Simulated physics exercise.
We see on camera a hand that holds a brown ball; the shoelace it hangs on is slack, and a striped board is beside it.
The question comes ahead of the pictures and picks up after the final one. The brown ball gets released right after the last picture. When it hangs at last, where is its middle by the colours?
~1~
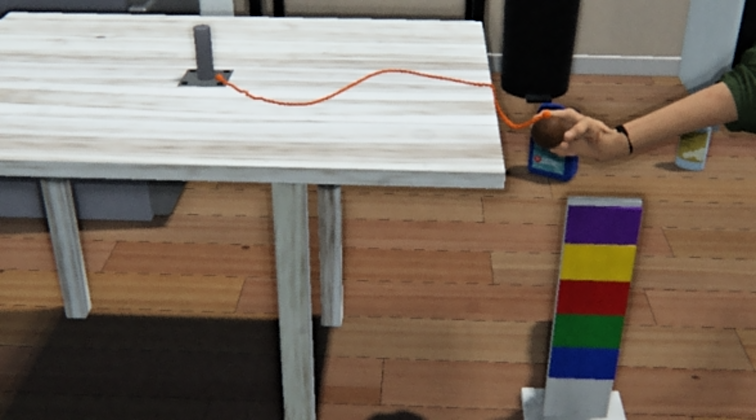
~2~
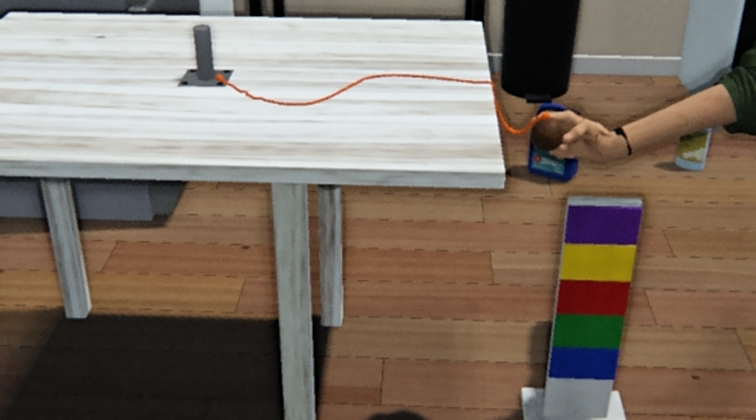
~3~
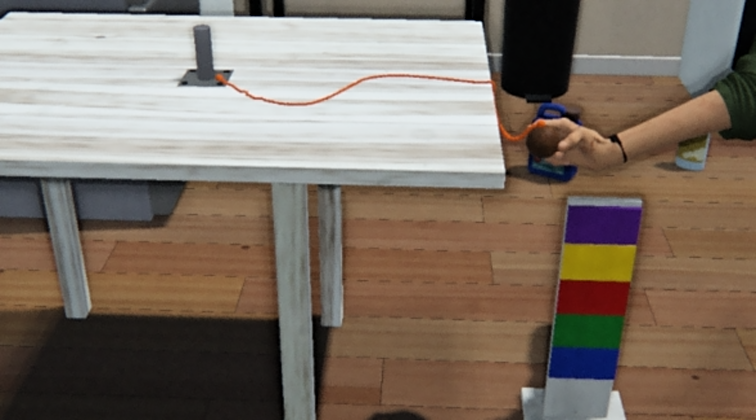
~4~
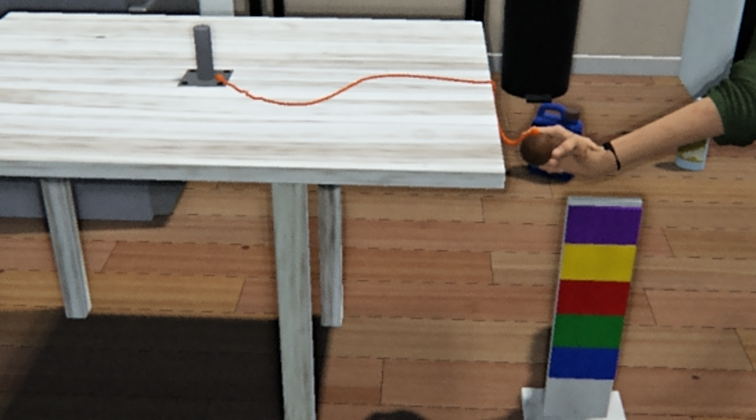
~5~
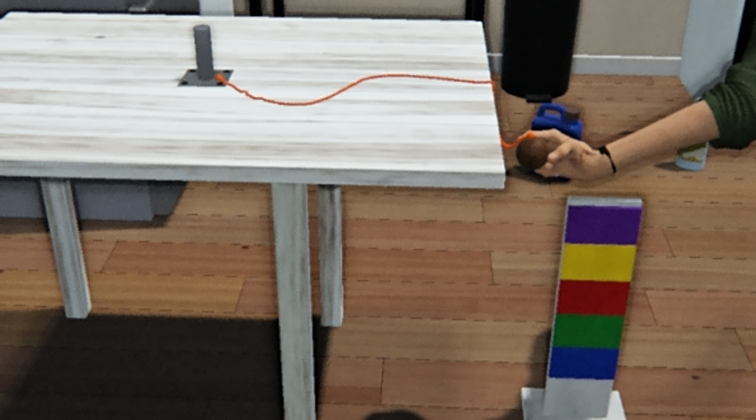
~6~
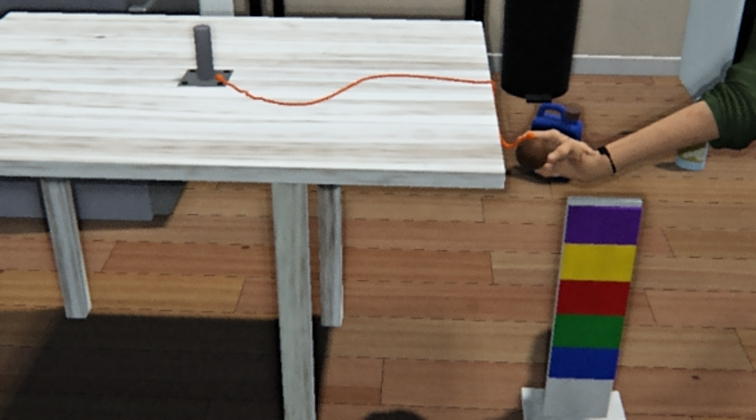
By the colours, at yellow.
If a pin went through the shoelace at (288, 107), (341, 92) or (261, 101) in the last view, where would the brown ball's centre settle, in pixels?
Near (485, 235), then (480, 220), then (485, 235).
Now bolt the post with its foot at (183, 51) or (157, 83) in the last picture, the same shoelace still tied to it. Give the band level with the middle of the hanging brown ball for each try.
Result 1: Purple. Result 2: Purple.
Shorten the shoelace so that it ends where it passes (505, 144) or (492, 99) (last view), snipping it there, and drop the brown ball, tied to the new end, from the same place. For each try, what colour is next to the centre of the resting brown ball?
Purple; no band.
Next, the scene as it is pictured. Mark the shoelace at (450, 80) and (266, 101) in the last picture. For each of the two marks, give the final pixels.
The first at (493, 124), the second at (302, 83).
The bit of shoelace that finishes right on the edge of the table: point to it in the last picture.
At (423, 77).
Early on, ball near (476, 237); level with purple.
Midway, ball near (502, 259); level with yellow.
Finally, ball near (488, 263); level with yellow. Its middle rests at the yellow band.
